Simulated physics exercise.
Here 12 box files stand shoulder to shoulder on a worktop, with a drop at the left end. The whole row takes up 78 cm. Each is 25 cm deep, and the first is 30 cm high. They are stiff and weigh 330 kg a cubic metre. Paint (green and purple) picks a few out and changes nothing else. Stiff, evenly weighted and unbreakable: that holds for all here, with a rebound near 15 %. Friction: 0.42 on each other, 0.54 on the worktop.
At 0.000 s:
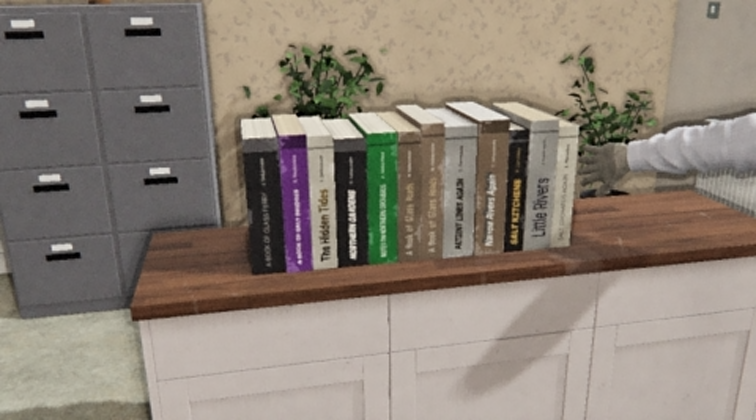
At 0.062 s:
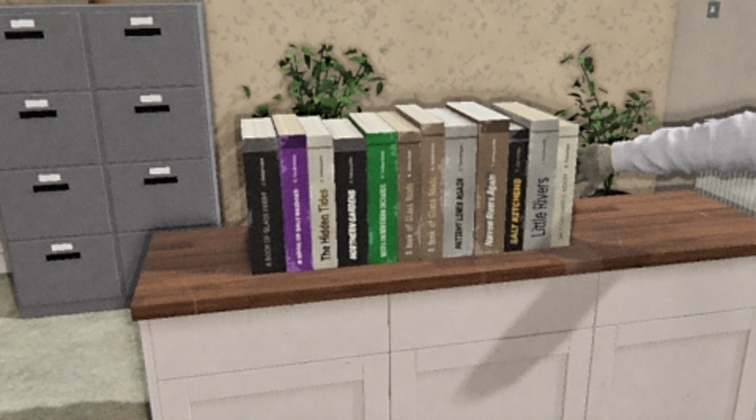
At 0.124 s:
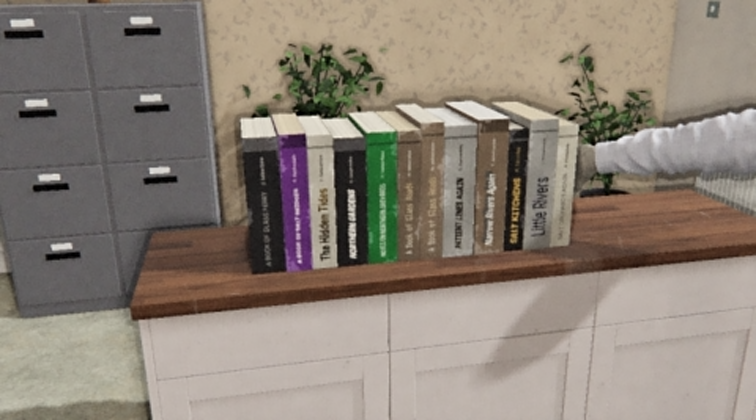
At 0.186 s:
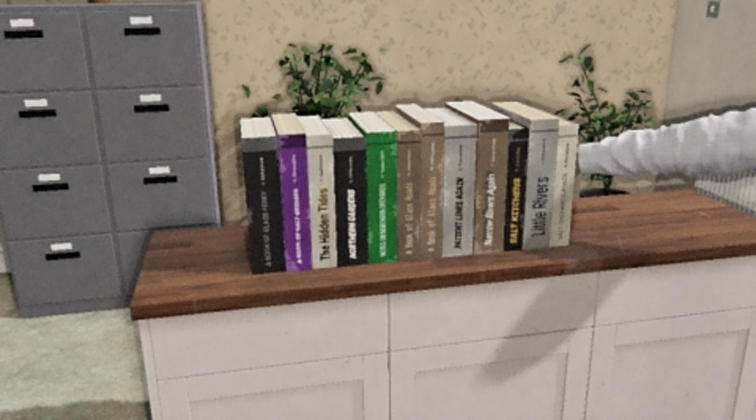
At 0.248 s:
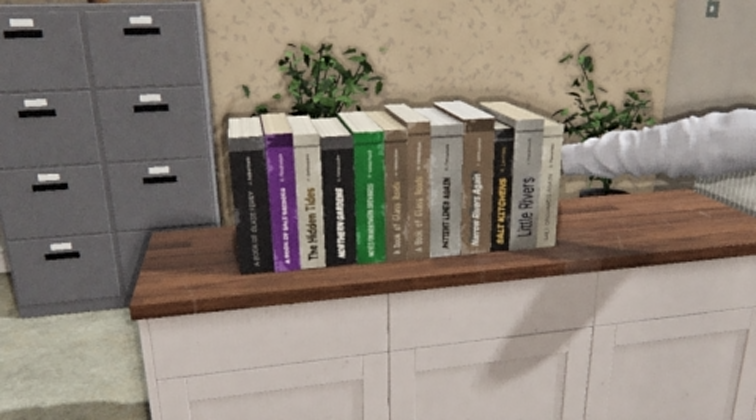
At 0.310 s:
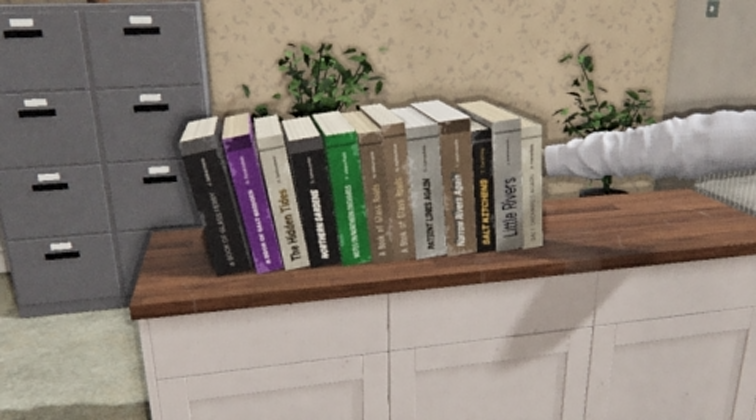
A row of books on a wooden worktop sliding left and starting to lean as a white-sleeved arm pushes from the right.
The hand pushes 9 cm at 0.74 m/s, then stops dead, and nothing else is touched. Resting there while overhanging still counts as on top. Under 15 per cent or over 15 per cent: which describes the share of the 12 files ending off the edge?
I would say fewer than 15 in 100 of them.
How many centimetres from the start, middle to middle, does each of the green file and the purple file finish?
The green one ends around 20 cm from its start and the purple one around 40 cm.
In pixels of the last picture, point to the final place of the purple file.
I'd point at about (146, 250).
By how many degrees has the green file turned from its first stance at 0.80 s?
Roughly 25°.
Around 0.37 s, none of the 12 files off the edge, 12 disturbed; purple file tipped 22°; green file tipped 13°.
Around 0.40 s, none of the 12 files off the edge, 12 disturbed; purple file tipped 28°; green file tipped 18°.
Around 0.60 s, none of the 12 files off the edge, 12 disturbed; purple file tipped 55°; green file tipped 27°.
Around 0.80 s, 1 of the 12 files off the edge; purple file on its side; green file tipped 27°.
Finally (1.1 s), 1 of the 12 files off the edge; purple file on its side; green file tipped 27°. That is 8 per cent. Seen by the last camera, middles, purple file near (147, 250), green file near (303, 190).
